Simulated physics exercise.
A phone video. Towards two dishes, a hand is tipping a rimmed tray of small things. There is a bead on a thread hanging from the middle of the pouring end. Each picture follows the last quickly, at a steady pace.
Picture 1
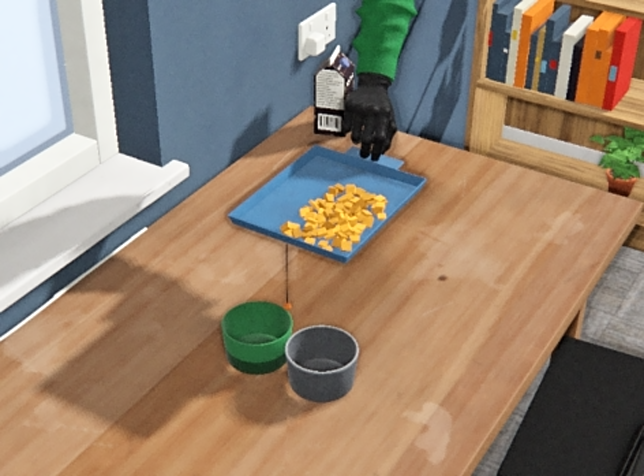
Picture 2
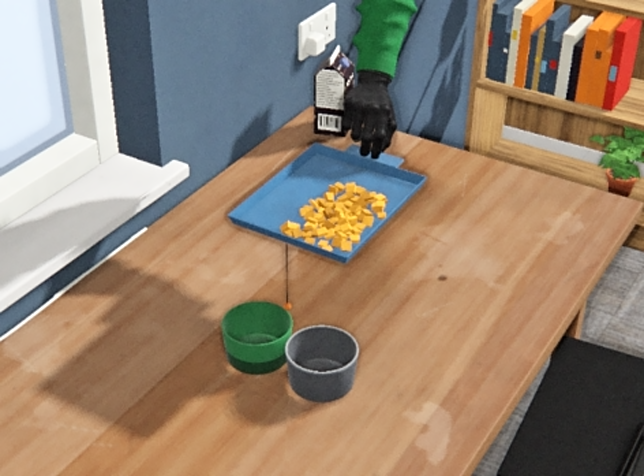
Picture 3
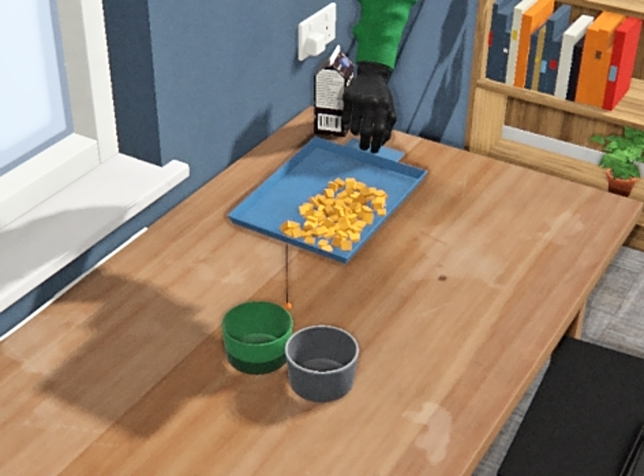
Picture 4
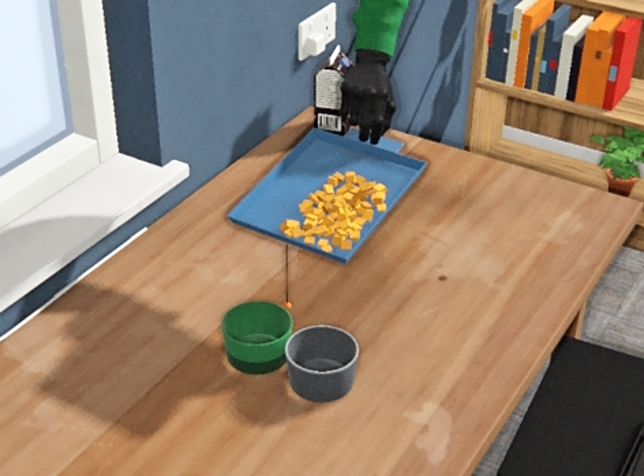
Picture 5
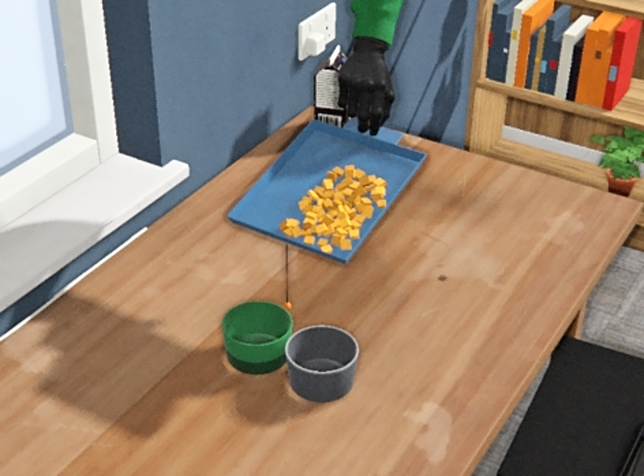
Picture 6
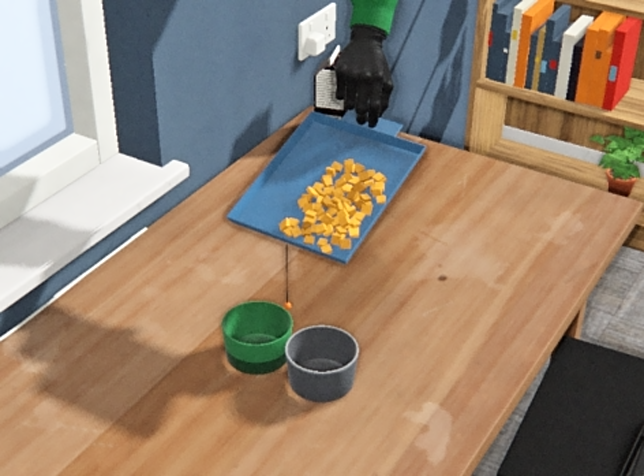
A black-gloved hand gradually raising the far end of a blue tray of small orange pieces behind green and grey dishes.
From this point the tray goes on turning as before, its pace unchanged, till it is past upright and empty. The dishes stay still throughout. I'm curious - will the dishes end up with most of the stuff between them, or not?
The bulk is caught.
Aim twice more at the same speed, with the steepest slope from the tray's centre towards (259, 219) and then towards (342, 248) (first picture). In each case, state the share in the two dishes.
In turn, 30 percent and then 50 percent.
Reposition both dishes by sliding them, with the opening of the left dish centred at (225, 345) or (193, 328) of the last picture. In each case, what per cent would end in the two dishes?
Close to 10 in a hundred, then close to 20 in a hundred.
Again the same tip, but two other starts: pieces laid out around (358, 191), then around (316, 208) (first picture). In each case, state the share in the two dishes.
You'd get 90 % the first time and 90 % the second.
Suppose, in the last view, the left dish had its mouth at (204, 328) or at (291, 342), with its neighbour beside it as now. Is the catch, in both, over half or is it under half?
Short of half, then beyond half.
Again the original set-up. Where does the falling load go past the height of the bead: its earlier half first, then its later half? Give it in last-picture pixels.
Starting near (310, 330), moving on to near (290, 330).
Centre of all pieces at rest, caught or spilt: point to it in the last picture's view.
Roughly at (302, 375), give or take.
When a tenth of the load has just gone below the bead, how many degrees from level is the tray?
Roughly 75 degrees.
Just after the last frame, tray tipped steeply; almost all on the tray; about a tenth in the air.
A moment on, tray tipped past a quarter turn; about a tenth on the tray; roughly a third in the right dish; roughly a quarter in the left dish; about a tenth outside both; roughly a third in the air.
Further on, tray tipped past a quarter turn; roughly half in the right dish; roughly a third in the left dish; about a tenth outside both.
When it is over, tray tipped past a quarter turn; roughly half in the right dish; roughly a third in the left dish; about a tenth outside both.
